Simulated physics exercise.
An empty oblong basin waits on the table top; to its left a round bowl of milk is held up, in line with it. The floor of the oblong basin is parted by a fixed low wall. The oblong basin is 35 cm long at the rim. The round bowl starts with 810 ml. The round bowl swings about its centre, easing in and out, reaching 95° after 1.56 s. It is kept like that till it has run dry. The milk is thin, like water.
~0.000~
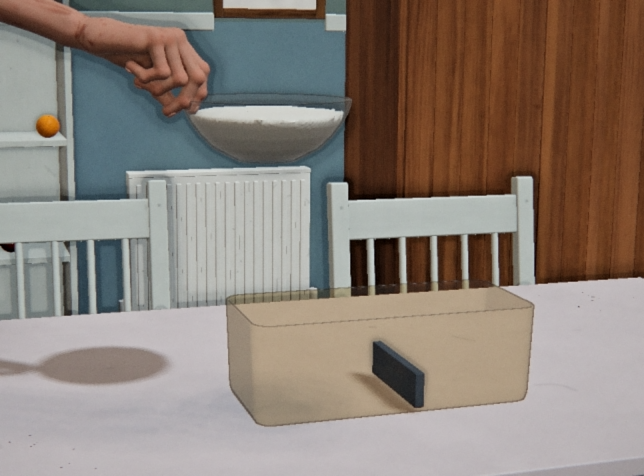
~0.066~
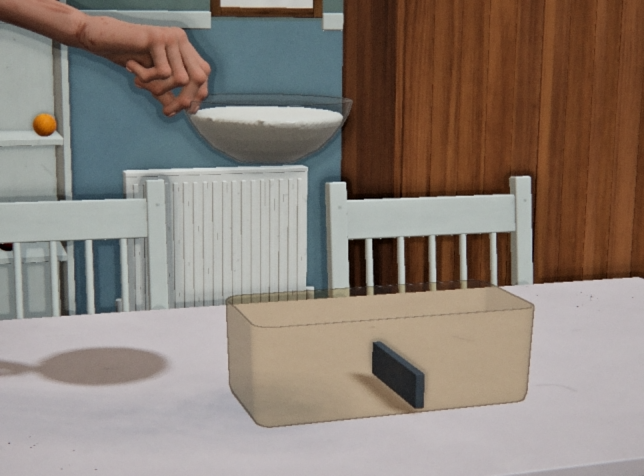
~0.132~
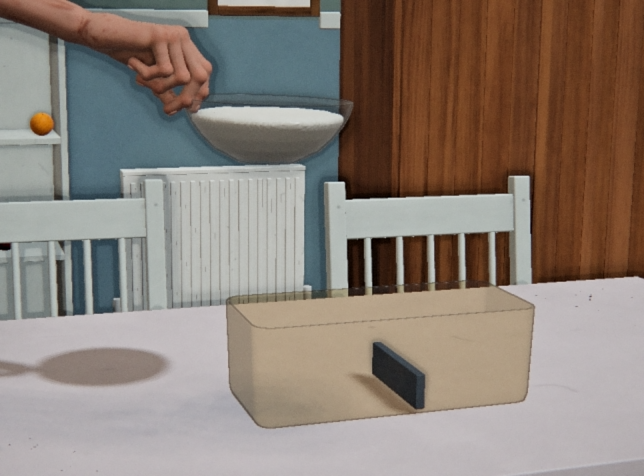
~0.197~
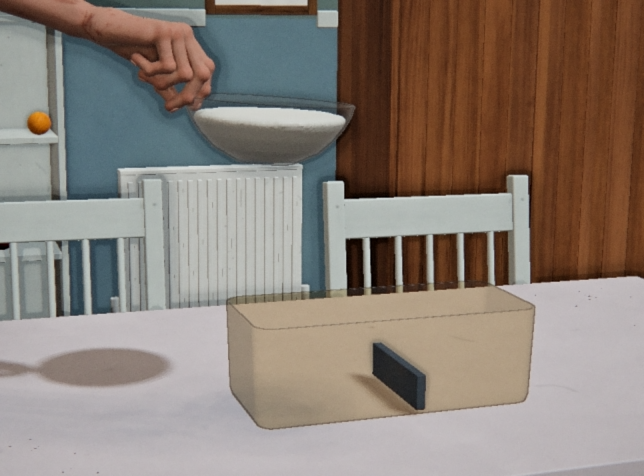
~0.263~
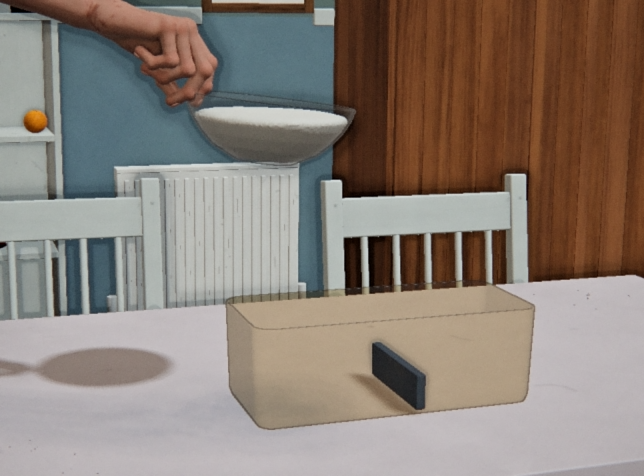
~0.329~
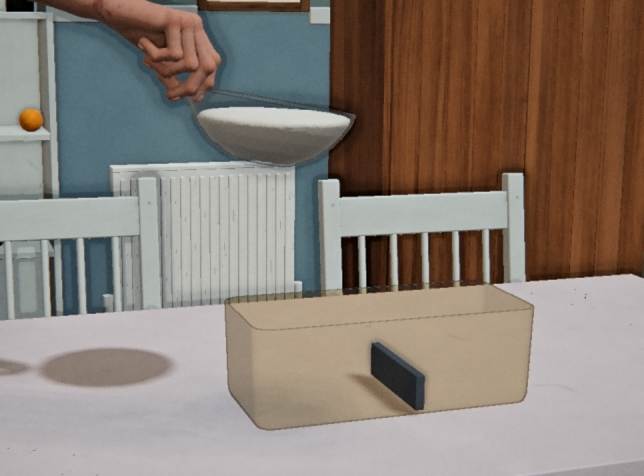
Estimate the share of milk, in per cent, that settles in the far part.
About 64 per cent.
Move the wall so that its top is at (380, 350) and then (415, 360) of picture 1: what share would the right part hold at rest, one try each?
First 80, then 40 per cent.
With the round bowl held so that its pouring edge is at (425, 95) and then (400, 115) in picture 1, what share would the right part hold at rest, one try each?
First 80, then 90 per cent.
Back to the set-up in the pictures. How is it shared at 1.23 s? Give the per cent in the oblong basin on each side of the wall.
Near 28 on the left, 64 on the right.
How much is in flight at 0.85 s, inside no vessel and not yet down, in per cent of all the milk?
About 38 per cent.
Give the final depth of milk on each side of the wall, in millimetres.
Left about 10 mm, right about 26 mm.
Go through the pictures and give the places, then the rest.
Tilt 0°; pouring edge (346, 100); surface from (190, 114) to (338, 112); the oblong basin's rim runs from (239, 313) to (509, 294); the wall's top is at (398, 358), in the first picture.
Tilt 0°; pouring edge (347, 101); surface from (190, 114) to (338, 113), in the second picture.
Tilt 2°; pouring edge (347, 103); surface from (191, 114) to (338, 114), in the third picture.
Tilt 4°; pouring edge (349, 107); surface from (193, 114) to (340, 116), in the fourth picture.
Tilt 7°; pouring edge (349, 110); surface from (195, 113) to (342, 116), in the fifth picture.
Tilt 10°; pouring edge (349, 116); surface from (197, 115) to (343, 116), in the sixth picture.
Then, 0.85 s in, the tilt is 54° and 40 per cent is still to pour, 6 is left of the wall and 15 right of it.
Then, 1.23 s in, the tilt is 85° and 0 per cent is still to pour, 29 is left of the wall and 64 right of it.
Then, 1.63 s in, the tilt is 95° and 0 per cent is still to pour, 35 is left of the wall and 64 right of it.
Then, 2.06 s in, the tilt is 95° and 0 per cent is still to pour, 35 is left of the wall and 64 right of it.
Finally, 35 per cent lies left of the wall, 64 right of it and 2 outside.
